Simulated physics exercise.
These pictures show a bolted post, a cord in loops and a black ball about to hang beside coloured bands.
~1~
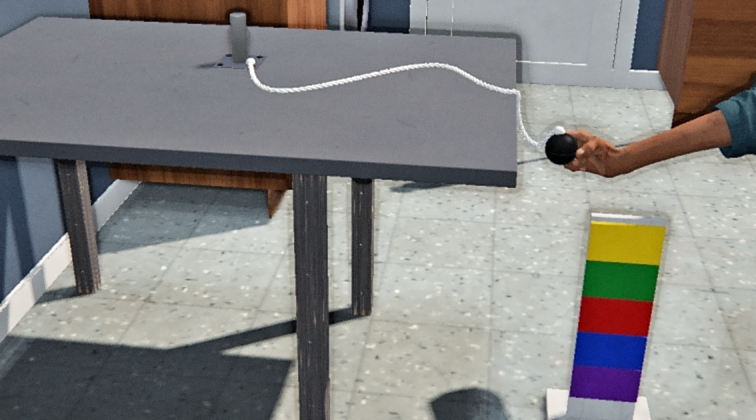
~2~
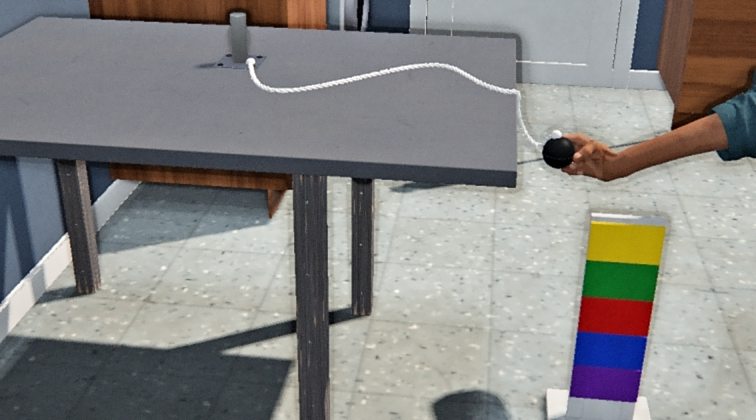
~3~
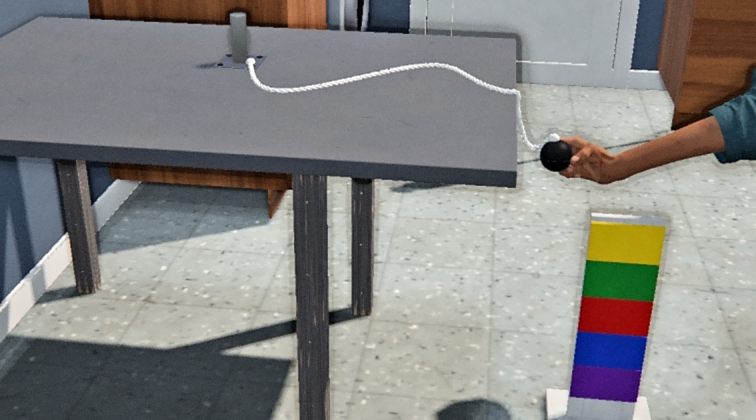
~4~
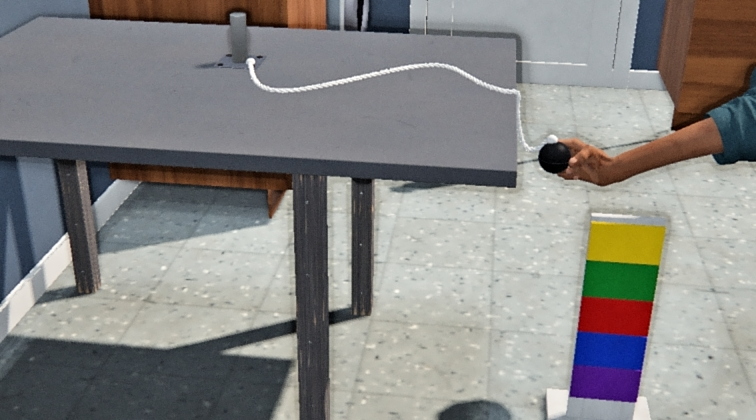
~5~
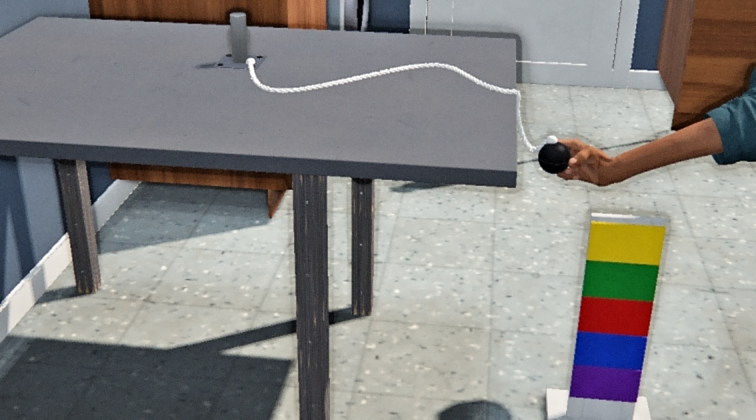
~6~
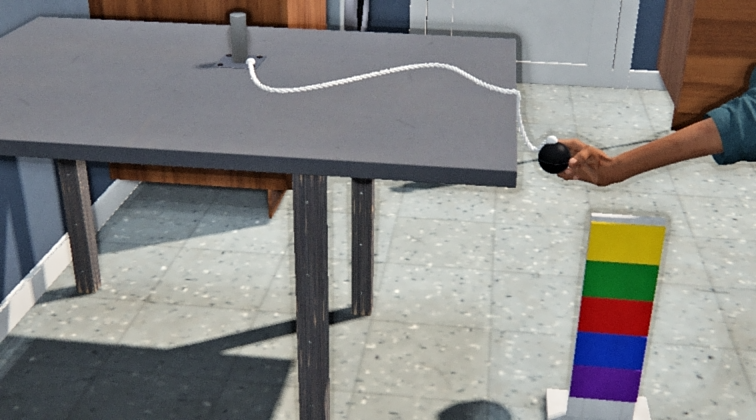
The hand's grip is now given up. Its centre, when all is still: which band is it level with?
It is level with the red band.
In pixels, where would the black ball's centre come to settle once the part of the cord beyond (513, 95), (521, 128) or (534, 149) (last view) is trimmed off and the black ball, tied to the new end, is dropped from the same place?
(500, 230), (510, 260), (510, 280).
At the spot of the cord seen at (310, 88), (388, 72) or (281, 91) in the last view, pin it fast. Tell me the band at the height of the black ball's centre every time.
One try after another: Green, then yellow, then green.
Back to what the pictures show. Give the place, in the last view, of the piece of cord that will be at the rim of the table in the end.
Look close to (432, 66) - that's the one.
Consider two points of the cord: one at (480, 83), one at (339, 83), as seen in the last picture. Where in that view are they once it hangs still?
Near (511, 171) and (405, 81).
Early on, ball near (489, 277); level with red.
Midway, ball near (507, 298); level with red.
Finally, ball near (500, 299); level with red. The red one.
